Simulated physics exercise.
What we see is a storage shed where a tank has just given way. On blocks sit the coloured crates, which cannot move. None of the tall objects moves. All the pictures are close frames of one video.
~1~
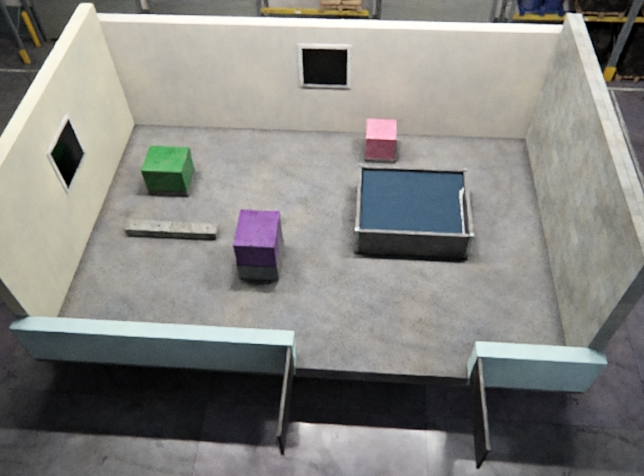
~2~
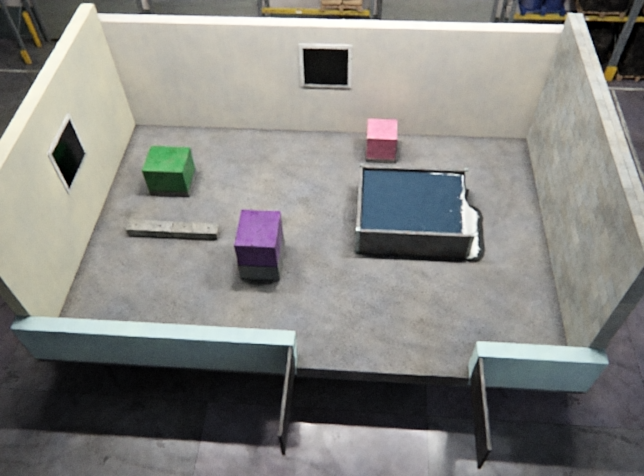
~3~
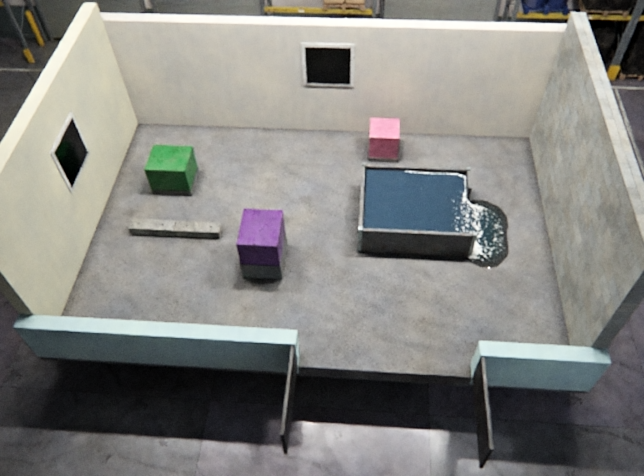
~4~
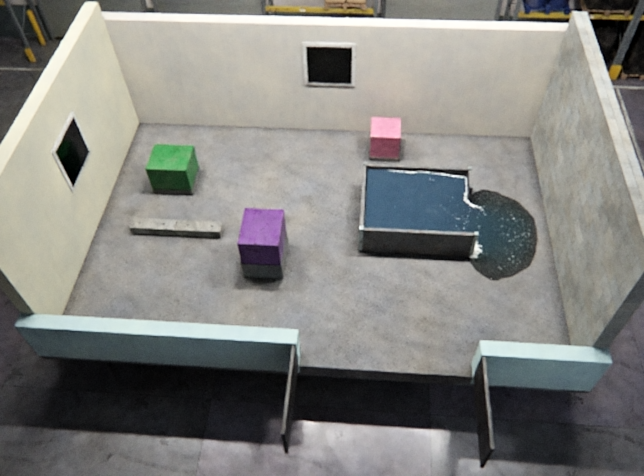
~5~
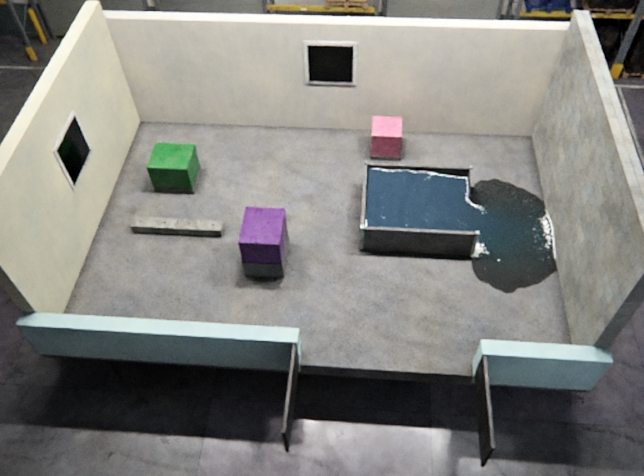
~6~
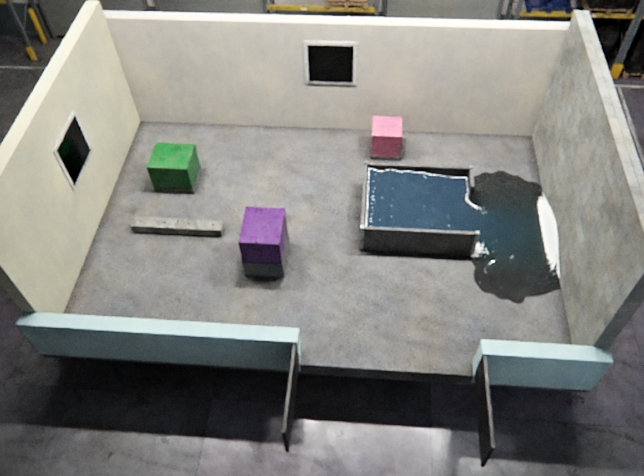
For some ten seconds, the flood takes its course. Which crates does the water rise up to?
My prediction: The green crate will be left dry; the pink crate will be left wet; the purple crate will be left dry.
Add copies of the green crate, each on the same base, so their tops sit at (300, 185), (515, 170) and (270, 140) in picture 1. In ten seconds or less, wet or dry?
Crate one avoids the flood; crate two is touched by the flood; crate three avoids the flood.
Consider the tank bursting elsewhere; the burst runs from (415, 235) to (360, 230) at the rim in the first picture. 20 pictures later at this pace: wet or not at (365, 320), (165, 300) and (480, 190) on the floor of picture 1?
Point one: Reached. Point two: Reached. Point three: Not reached.
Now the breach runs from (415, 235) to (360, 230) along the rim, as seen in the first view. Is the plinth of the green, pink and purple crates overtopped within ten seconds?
Result: Green crate is left untouched, pink crate is left untouched, purple crate is left untouched.
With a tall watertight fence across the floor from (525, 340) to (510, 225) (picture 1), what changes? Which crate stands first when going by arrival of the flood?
My answer: The pink-painted one.
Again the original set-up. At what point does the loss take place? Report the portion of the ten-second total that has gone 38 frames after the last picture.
I'd put it near 55 in a hundred.
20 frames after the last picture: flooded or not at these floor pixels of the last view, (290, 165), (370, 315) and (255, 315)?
Going through them in order, I'd call them clear, drenched and clear.
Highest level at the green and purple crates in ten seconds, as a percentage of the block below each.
30 %, then 20 %.
A moment on, water covers 10 % of the floor; the green crate not reached, the pink crate not reached, the purple crate not reached.
Next, water covers 15 % of the floor; the green crate not reached, the pink crate not reached, the purple crate not reached.
Then, water covers 30 % of the floor; the green crate not reached, the pink crate water round its plinth, the purple crate not reached.
Later, water covers 60 % of the floor; the green crate not reached, the pink crate water round its plinth, the purple crate water round its plinth.
In the end, water covers 90 % of the floor; the green crate stayed above the water, the pink crate was topped, the purple crate stayed above the water.
